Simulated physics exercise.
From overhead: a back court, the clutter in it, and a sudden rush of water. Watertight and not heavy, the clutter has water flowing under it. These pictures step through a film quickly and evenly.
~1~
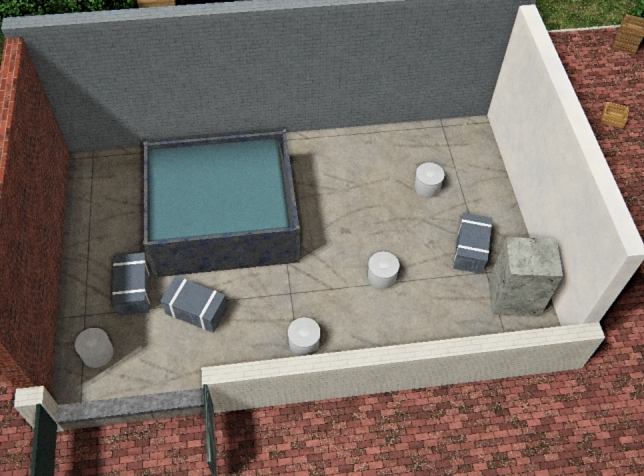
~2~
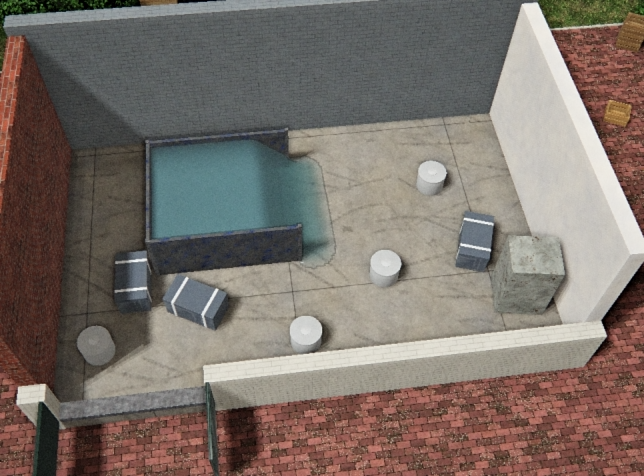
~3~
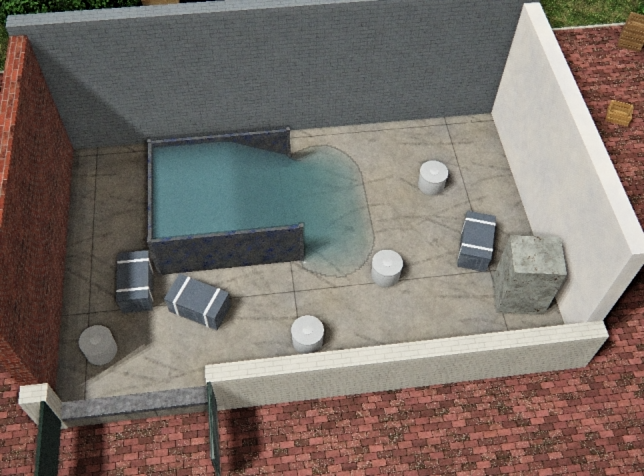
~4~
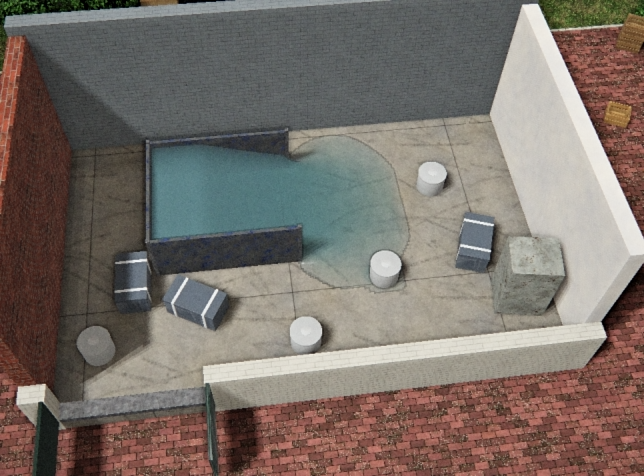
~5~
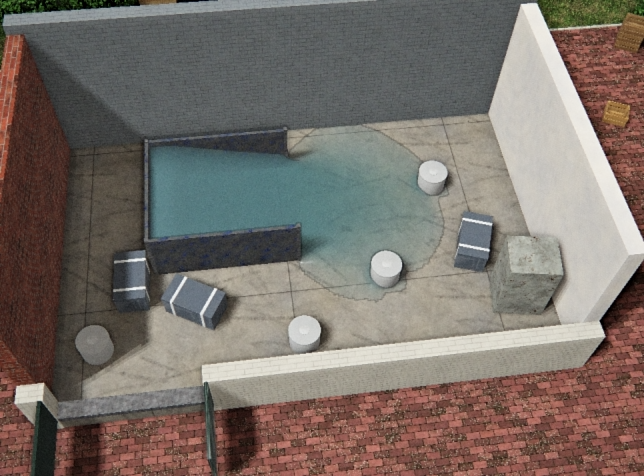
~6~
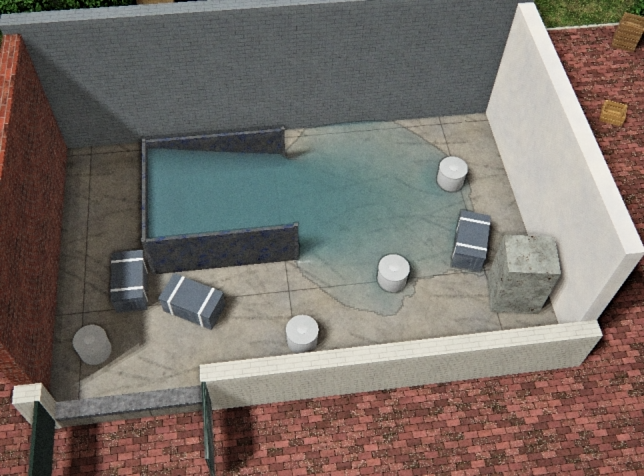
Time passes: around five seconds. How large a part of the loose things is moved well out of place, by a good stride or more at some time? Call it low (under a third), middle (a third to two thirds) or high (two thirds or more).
Middle.
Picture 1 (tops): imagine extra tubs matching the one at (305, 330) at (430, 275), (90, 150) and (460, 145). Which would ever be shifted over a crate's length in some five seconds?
First driven off; second falls short; third driven off.
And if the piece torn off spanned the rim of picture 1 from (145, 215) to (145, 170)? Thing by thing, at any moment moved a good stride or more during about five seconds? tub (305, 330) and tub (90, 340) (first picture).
In turn: Not that far, yes.
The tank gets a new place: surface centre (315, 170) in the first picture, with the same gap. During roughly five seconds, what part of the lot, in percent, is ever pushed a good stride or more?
Estimate: Near 70 per cent of them.
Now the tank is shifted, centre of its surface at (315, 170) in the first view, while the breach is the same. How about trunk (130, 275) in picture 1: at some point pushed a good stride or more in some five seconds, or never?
Came up short.
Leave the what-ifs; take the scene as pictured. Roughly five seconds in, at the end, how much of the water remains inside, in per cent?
Close to 100 per cent, I think.
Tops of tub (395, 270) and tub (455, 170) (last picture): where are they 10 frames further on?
At about (539, 312) and (501, 136).
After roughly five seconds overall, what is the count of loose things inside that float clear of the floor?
I make it 4 of them.
A moment on, 2 of 7 are well off their spots; 2 afloat.
Next, 3 of 7 are well off their spots; 3 afloat.
Later, 2 of 7 are well off their spots; 3 afloat.
In the end, 4 of 7 are well off their spots, and 4 have been at some point; 4 afloat.
